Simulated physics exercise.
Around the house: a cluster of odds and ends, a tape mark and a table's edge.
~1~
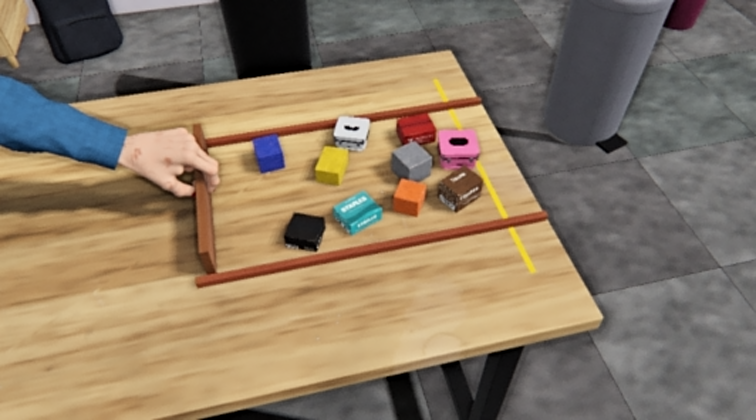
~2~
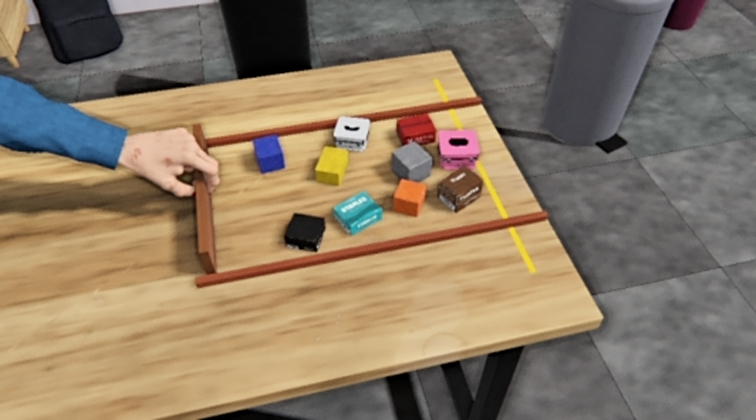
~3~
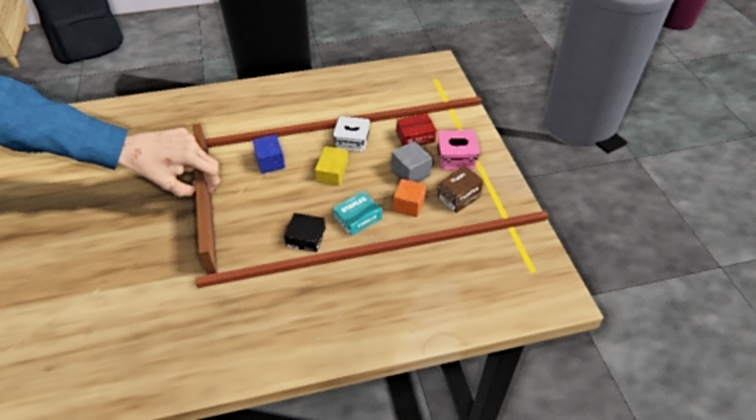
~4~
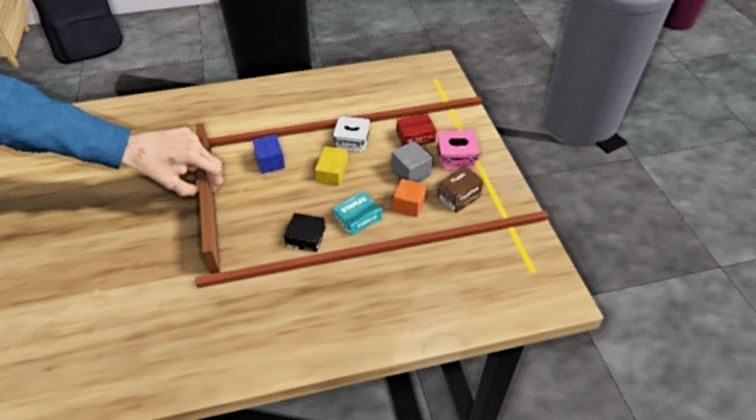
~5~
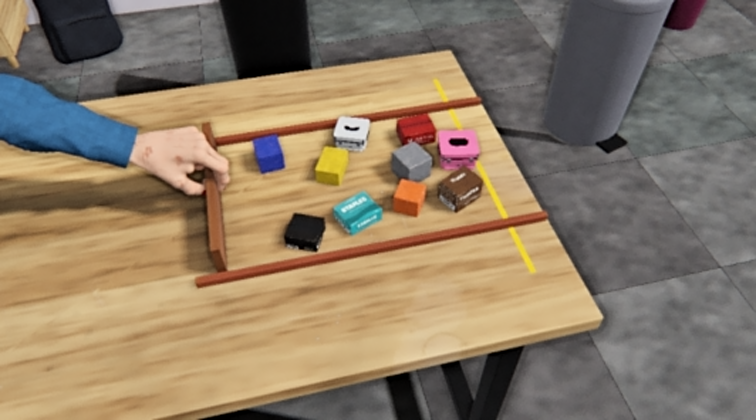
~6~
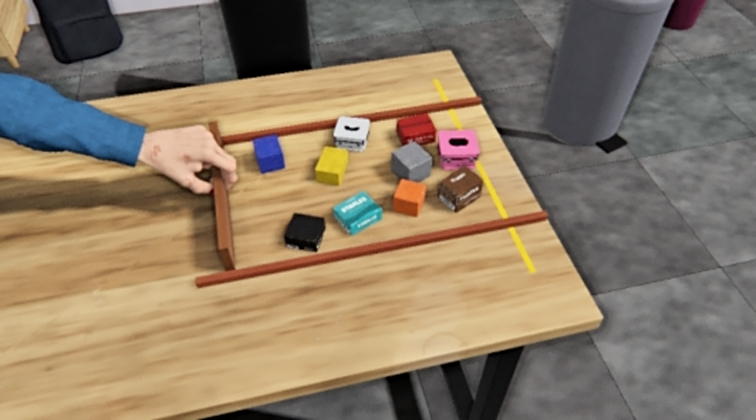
To begin with, a hand in a blue sleeve holds a wooden board still between two rails on a table, left of ten scattered small blocks and boxes near a yellow tape line. Then the hand slides the board slightly right, toward the blue block, while the objects stay put.
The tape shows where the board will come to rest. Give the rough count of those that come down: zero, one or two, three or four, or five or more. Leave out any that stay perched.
In the end the number that fall off is five or more.
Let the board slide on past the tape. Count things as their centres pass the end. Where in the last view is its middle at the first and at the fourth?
Its middle is around (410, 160) and later (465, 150).
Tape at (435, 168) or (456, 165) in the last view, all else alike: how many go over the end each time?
In that order 1 and 3.
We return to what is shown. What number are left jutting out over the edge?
It comes to 1.
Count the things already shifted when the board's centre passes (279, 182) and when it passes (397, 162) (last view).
2 and 9.
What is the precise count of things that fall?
It comes to 6.
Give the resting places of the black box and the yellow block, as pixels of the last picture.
The black box at (511, 191), the yellow block at (491, 141).
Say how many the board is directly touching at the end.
That makes 4.
A little later, none off yet; pink case at rest near (458, 150); brown box at rest near (460, 189); red box at rest near (416, 131).
When it is over, the number that fall off is five or more; down, turquoise box, white case, orange block, red box, brown box and pink case.
